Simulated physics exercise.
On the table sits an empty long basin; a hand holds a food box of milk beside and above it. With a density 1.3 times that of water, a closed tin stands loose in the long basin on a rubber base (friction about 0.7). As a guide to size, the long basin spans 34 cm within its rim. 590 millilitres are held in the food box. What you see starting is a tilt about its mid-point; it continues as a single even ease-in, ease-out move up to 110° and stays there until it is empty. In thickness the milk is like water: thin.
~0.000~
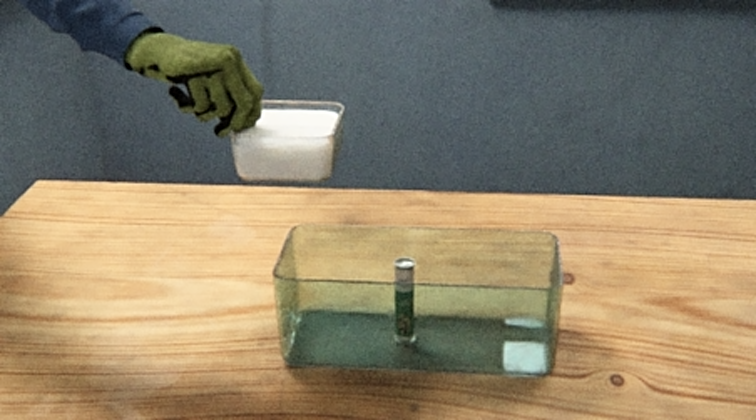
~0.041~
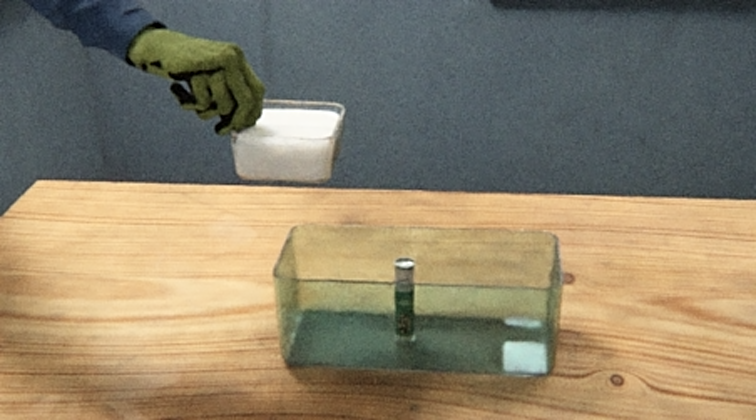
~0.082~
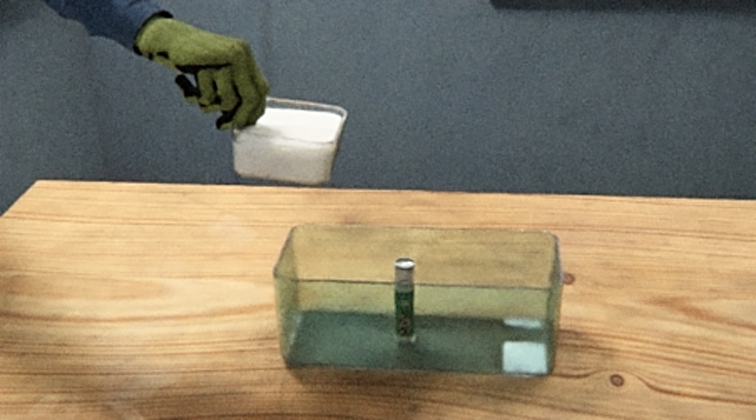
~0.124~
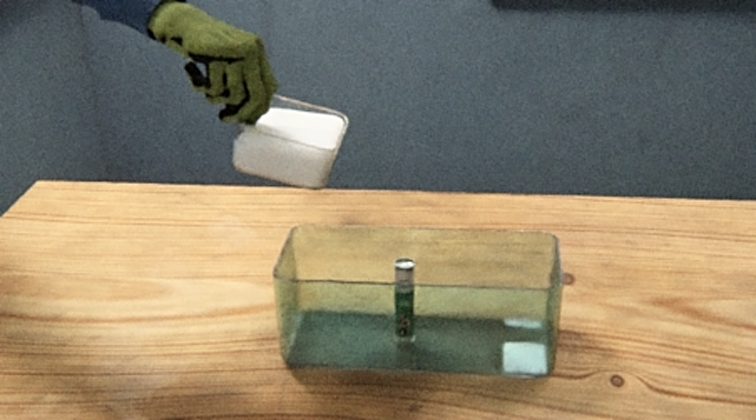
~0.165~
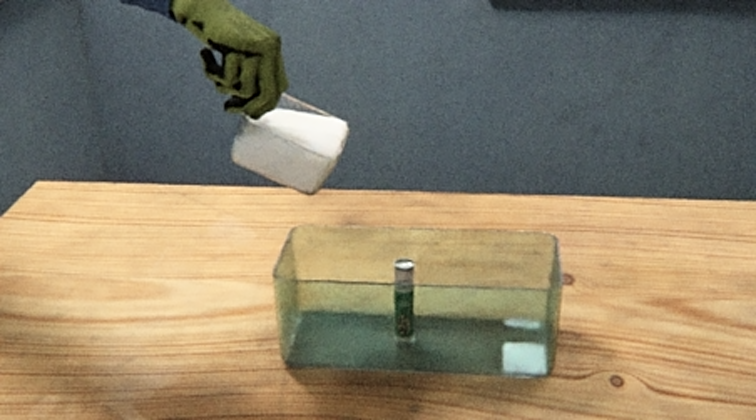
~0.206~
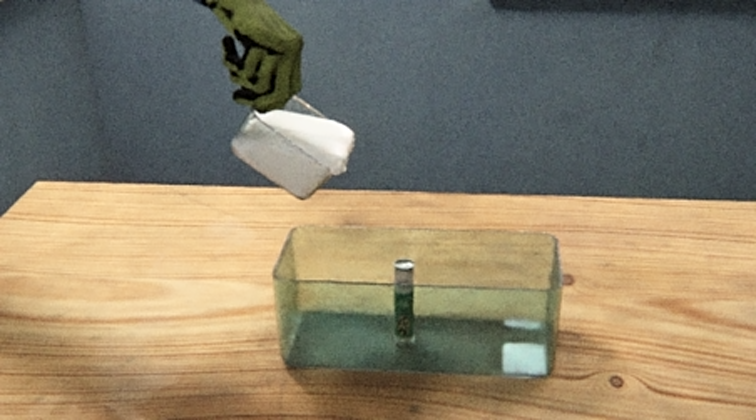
Gloved hand gradually tilting a clear box of milk to the right above a long basin with a small upright tin inside.
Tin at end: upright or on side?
It will go down.
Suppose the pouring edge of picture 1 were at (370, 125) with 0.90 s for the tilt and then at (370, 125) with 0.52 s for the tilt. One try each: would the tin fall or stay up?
Try 1: Still standing; try 2: Still standing.
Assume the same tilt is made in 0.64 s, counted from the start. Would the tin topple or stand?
Then it keeps standing.
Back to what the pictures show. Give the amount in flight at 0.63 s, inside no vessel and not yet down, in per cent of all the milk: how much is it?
Near 3 percent.
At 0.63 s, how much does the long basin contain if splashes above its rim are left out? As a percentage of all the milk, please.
Roughly 94 per cent.
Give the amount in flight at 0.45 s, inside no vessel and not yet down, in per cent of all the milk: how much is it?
Near 46 per cent of it all.
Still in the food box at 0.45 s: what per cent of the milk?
About 9 per cent.
Then, 0.45 s in, the tilt is 105° and 9 per cent is still to pour; the tin stands where it began.
Then, 0.63 s in, the tilt is 110° and 0 per cent is still to pour; the tin leans 8°.
Then, 0.82 s in, the tilt is 110° and 0 per cent is still to pour; the tin leans 38°.
Then, 1.02 s in, the tilt is 110° and 0 per cent is still to pour; the tin lies on its side.
Finally, the tin lies on its side.
